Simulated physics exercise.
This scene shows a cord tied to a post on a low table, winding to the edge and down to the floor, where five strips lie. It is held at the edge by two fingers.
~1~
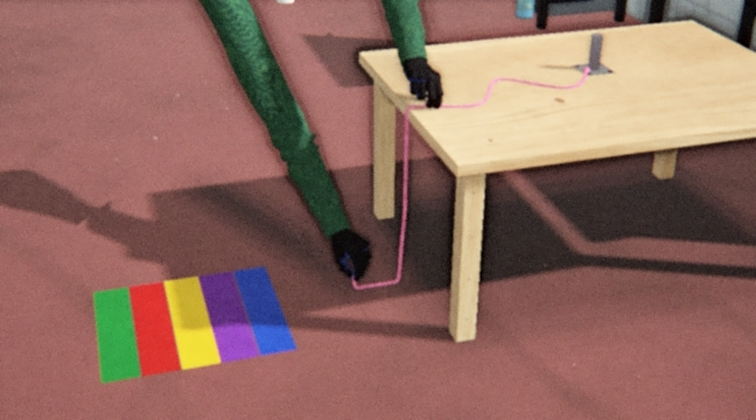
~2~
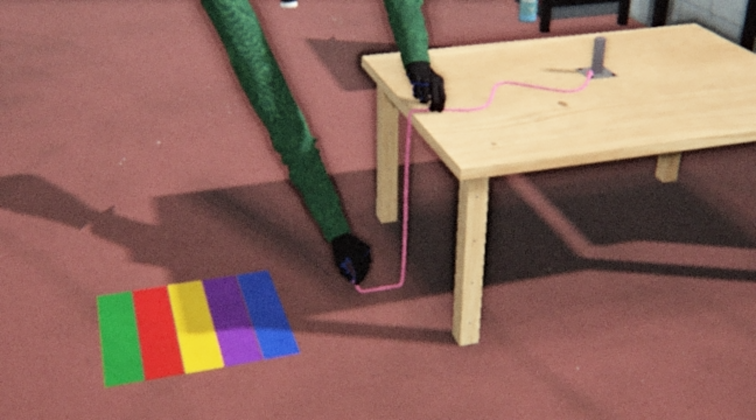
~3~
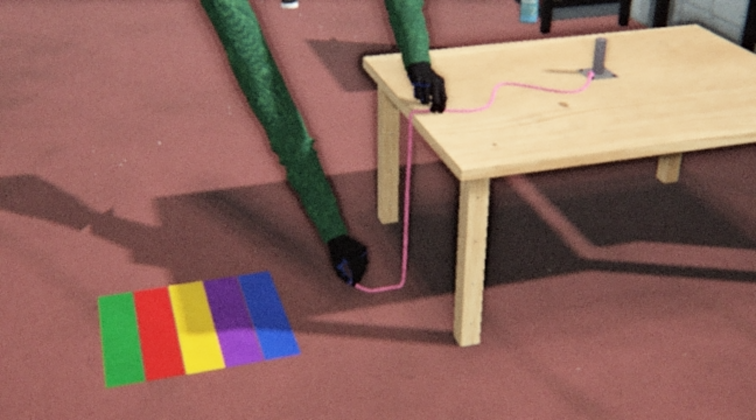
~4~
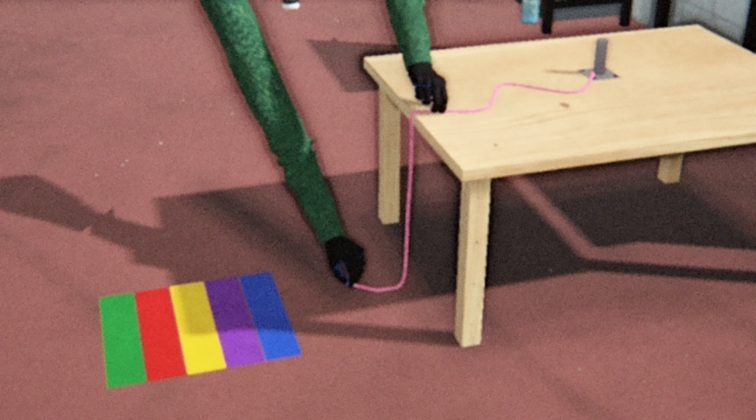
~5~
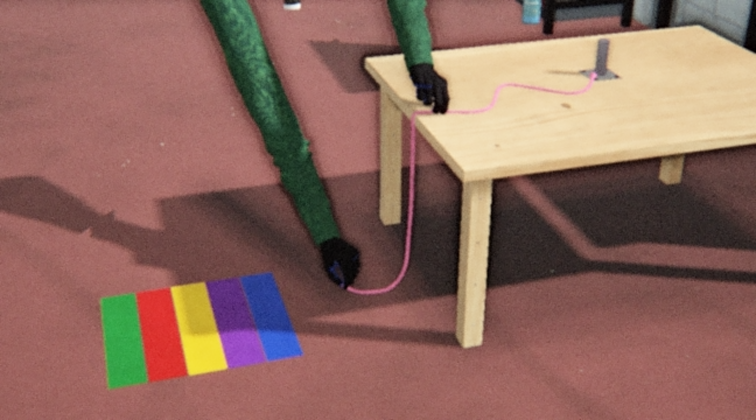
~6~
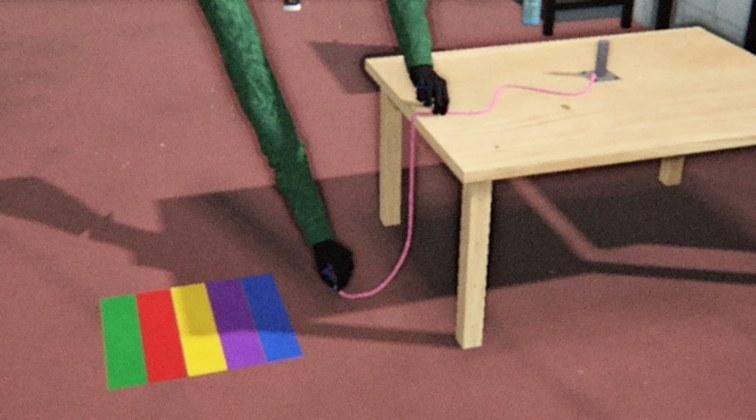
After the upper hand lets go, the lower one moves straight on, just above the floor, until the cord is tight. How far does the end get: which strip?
As far as the red strip.
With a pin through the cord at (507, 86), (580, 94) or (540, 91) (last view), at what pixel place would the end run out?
It would sit near (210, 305) the first time, (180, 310) the second and (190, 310) the third.
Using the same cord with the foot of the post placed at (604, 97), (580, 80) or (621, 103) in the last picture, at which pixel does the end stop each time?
Near (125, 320); near (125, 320); near (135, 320).
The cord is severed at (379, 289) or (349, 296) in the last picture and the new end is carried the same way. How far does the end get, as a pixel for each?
The pixels are close to (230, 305) and (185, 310), one per try.
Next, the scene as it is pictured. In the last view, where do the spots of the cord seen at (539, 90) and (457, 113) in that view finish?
Well, the first one sits at (514, 92), and the second one sits at (395, 128).
Soon after, end near (226, 305); over purple.
After that, end near (184, 311); over yellow.
At the stop, end near (159, 315); over red. The end stops over the red strip.
